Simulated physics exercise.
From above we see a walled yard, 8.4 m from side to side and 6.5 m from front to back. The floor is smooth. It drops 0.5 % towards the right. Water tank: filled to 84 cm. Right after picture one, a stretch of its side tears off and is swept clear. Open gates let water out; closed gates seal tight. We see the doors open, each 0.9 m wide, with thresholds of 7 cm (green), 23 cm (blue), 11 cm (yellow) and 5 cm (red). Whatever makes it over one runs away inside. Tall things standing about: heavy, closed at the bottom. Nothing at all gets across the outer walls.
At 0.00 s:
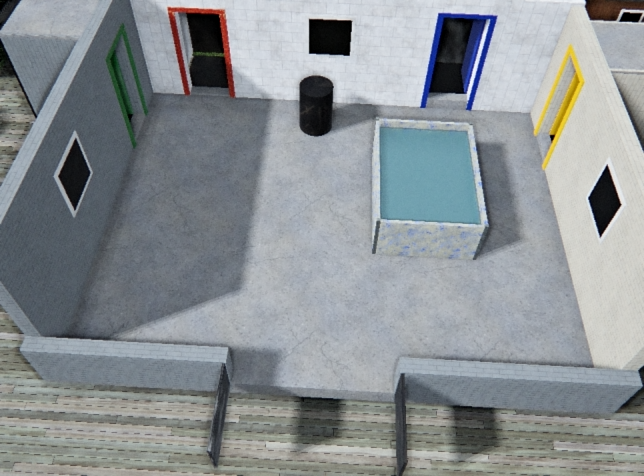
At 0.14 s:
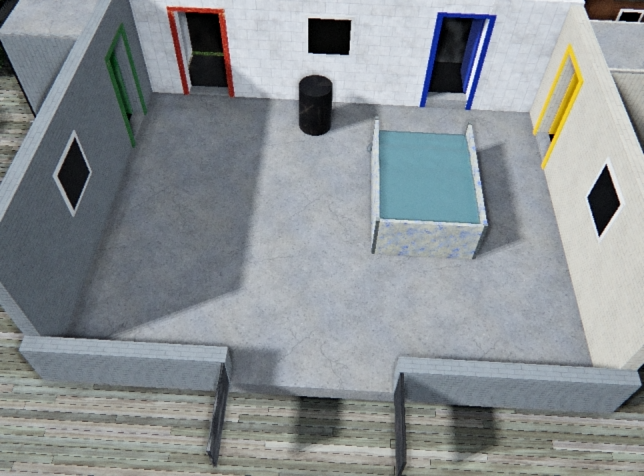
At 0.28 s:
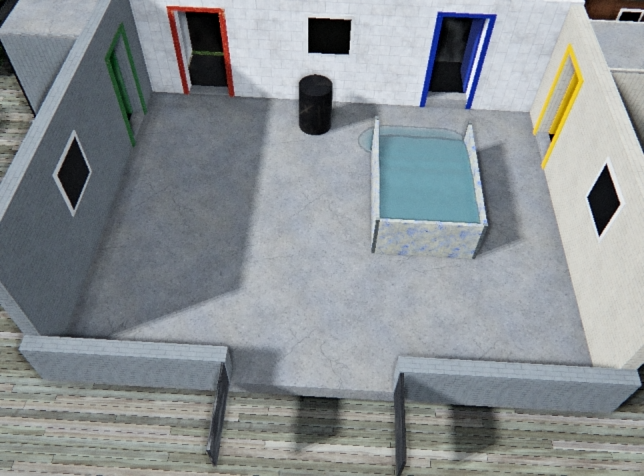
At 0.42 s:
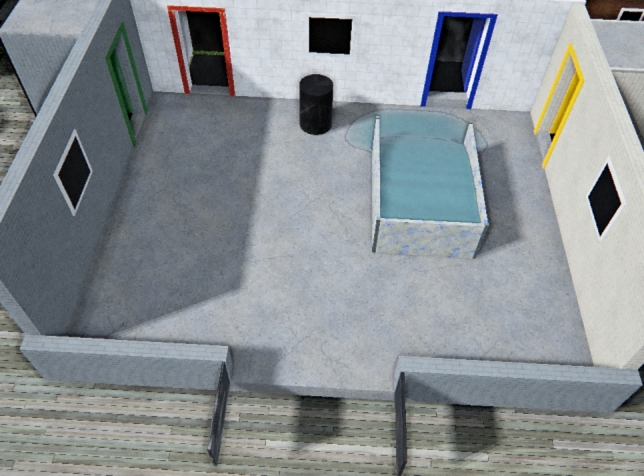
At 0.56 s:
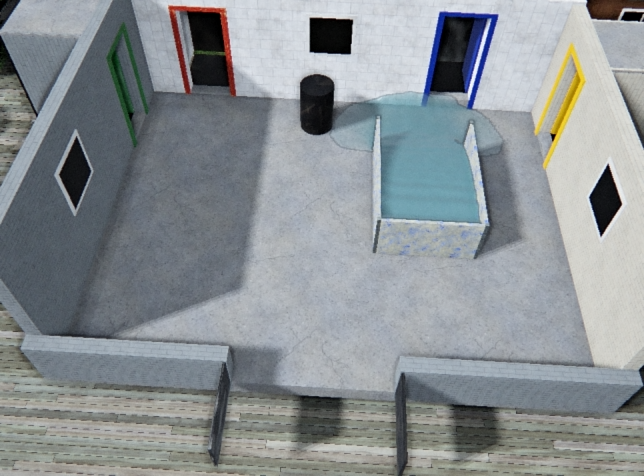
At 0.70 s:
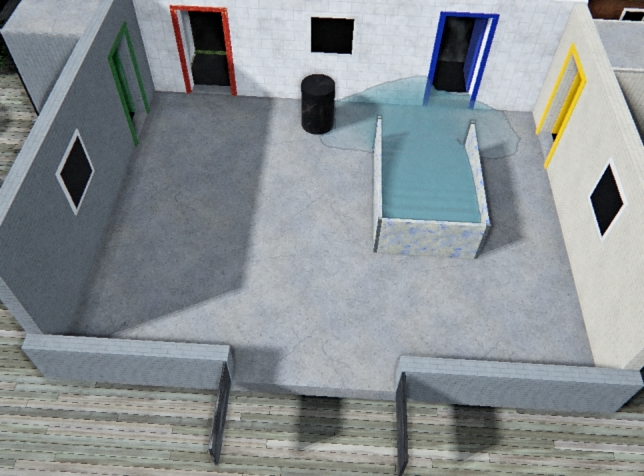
The clip opens on a walled yard seen from above, with still blue-green water in a tank near a black barrel. The tank's far side disappears, and water pours out across the floor behind it, spreading in a widening, see-through sheet toward the back wall, the blue-edged doorway and the barrel.
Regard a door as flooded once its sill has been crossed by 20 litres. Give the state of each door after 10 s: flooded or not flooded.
As I see it, at the green door the limit will be broken. At the blue door the limit will be broken. At the yellow door the limit will be broken. At the red door the limit will hold.
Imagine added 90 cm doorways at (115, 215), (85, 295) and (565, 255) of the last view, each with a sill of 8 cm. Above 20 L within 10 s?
First doorway falls short, second falls short, third falls short.
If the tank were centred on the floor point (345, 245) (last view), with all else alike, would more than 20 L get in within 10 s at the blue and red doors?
Then: Blue under, red over.
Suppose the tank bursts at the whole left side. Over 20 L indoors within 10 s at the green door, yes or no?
Against that limit: Green over.
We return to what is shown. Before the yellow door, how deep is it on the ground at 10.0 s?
Depth: ~ 7.5 cm.
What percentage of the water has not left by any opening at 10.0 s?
Around 78 percent of the water.
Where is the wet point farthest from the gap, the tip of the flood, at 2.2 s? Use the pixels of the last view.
Near (164, 93).
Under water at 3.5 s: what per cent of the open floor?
Around 60 per cent wet.
After 1.4 s water covers 15 % of the floor and is deepest (56 cm) near (413, 112); green door not reached, blue door 50 cm at the sill, 89 L in, yellow door 7 cm at the sill, 0 L in, red door not reached.
After 2.2 s water covers 25 % of the floor and is deepest (55 cm) near (526, 113); green door not reached, blue door 44 cm at the sill, 216 L in, yellow door 23 cm at the sill, 8 L in, red door 6 cm at the sill, 0 L in.
After 3.5 s water covers 60 % of the floor and is deepest (34 cm) near (518, 112); green door 19 cm at the sill, 53 L in, blue door 24 cm at the sill, 288 L in, yellow door 24 cm at the sill, 92 L in, red door 5 cm at the sill, 0 L in.
After 6.0 s water covers 95 % of the floor and is deepest (18 cm) near (586, 368); green door 8 cm at the sill, 107 L in, blue door 13 cm at the sill, 291 L in, yellow door 15 cm at the sill, 176 L in, red door 2 cm at the sill, 0 L in.
After 10.0 s water covers 100 % of the floor and is deepest (10 cm) near (509, 305); green door 3 cm at the sill, 109 L in, blue door 7 cm at the sill, 291 L in, yellow door 8 cm at the sill, 185 L in, red door 4 cm at the sill, 1 L in.
